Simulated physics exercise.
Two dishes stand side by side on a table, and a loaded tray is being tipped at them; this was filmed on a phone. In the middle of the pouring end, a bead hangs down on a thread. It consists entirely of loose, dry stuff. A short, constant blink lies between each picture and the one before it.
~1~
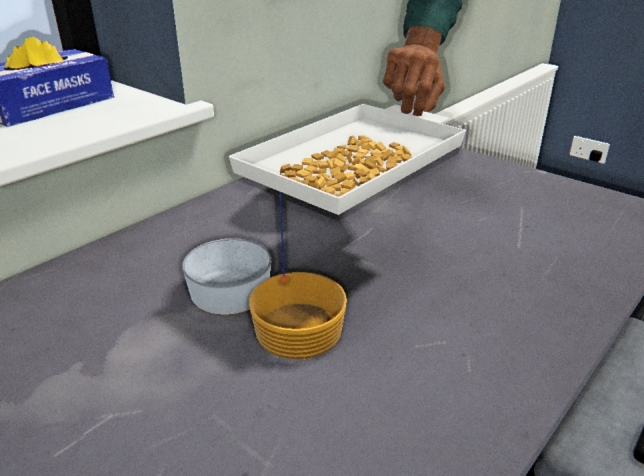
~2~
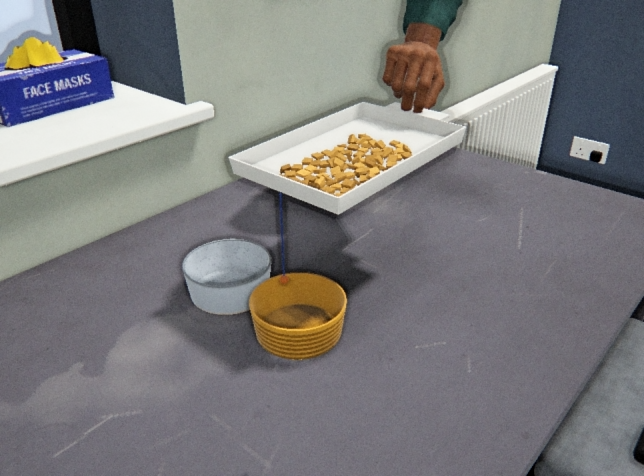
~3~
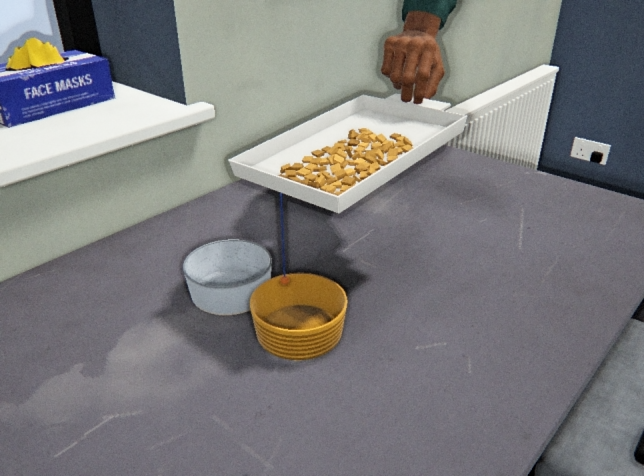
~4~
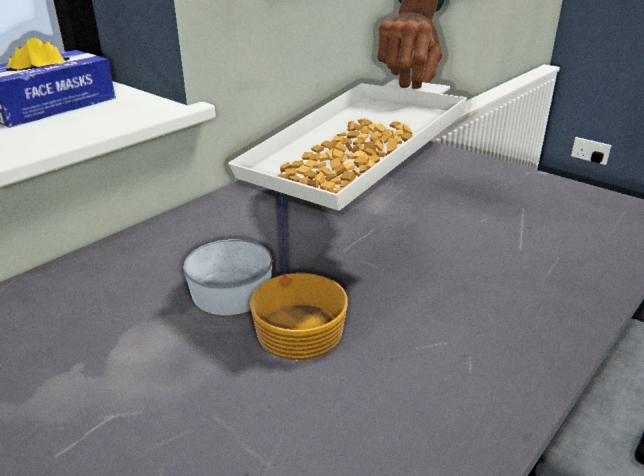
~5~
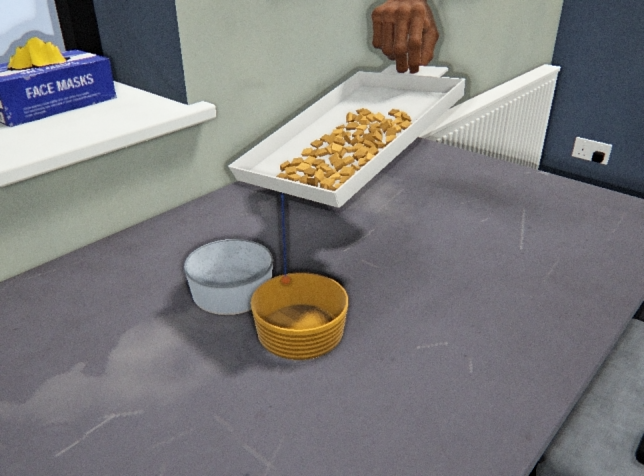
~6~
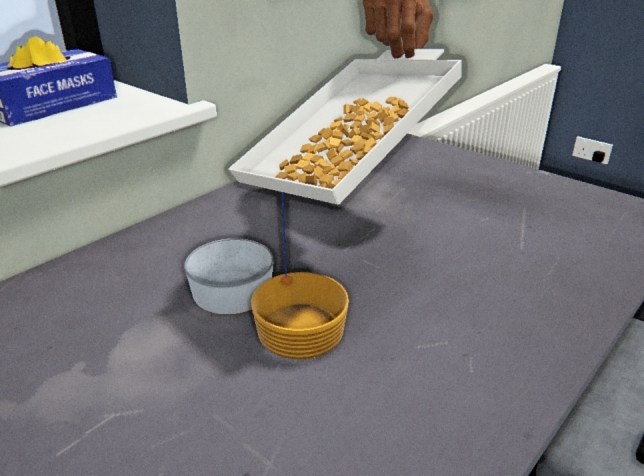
A hand tilts a white tray of golden-brown pieces, raising its far right end more and more while the near left end stays low above a pale blue dish and an orange dish side by side on a grey table.
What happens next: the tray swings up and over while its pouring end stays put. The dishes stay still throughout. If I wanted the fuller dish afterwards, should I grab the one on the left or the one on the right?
Grab the left one.
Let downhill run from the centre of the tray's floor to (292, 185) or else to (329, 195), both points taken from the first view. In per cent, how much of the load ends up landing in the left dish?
Case one near 0 %; case two near 0 %.
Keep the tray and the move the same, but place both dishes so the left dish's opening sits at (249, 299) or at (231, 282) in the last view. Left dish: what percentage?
Respectively 50 % and 90 %.
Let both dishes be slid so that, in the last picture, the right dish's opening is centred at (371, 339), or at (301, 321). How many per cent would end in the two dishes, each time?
It would be roughly 20 per cent for the first and roughly 90 per cent for the second.
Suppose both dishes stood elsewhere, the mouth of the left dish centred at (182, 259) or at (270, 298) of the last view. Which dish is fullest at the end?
Results - the dish on the right side first, the dish on the left side second.
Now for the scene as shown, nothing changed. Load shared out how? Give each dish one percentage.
Estimate - left dish 80 percent, right dish 0 percent.
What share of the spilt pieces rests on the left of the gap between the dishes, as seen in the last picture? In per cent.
It works out at some 90 percent.
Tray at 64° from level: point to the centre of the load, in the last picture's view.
The load is centred near (275, 164).
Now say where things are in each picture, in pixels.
The first frame shows corners of the pouring end near (233, 156) and (338, 196), level; middle of the load near (350, 167), cereal squares; left dish near (194, 293); right dish near (265, 336); bead on its thread near (284, 279).
The second frame shows corners of the pouring end near (233, 157) and (338, 196), level; middle of the load near (350, 166).
The third frame shows corners of the pouring end near (232, 160) and (338, 195), tipped barely, lowest at the left corner; middle of the load near (350, 163).
The fourth frame shows corners of the pouring end near (232, 162) and (336, 193), tipped a little, lowest at the left corner; middle of the load near (349, 156).
The fifth frame shows corners of the pouring end near (232, 165) and (334, 190), tipped clearly, lowest at the left corner; middle of the load near (349, 150).
The sixth frame shows corners of the pouring end near (232, 168) and (332, 188), tipped clearly, lowest at the left corner; middle of the load near (347, 143); left dish near (197, 293); right dish near (267, 336).
Shortly afterwards, tray tipped steeply; all but a few on the tray; only a few in the air.
Next, tray tipped past a quarter turn; near two thirds on the tray; a little in the left dish; only a few outside both; a little in the air.
Some moments later, tray tipped past a quarter turn; only a few in the right dish; the bulk in the left dish; near a quarter outside both; only a few in the air.
In the end, tray tipped past a quarter turn; only a few in the right dish; the bulk in the left dish; near a quarter outside both; only a few in the air.
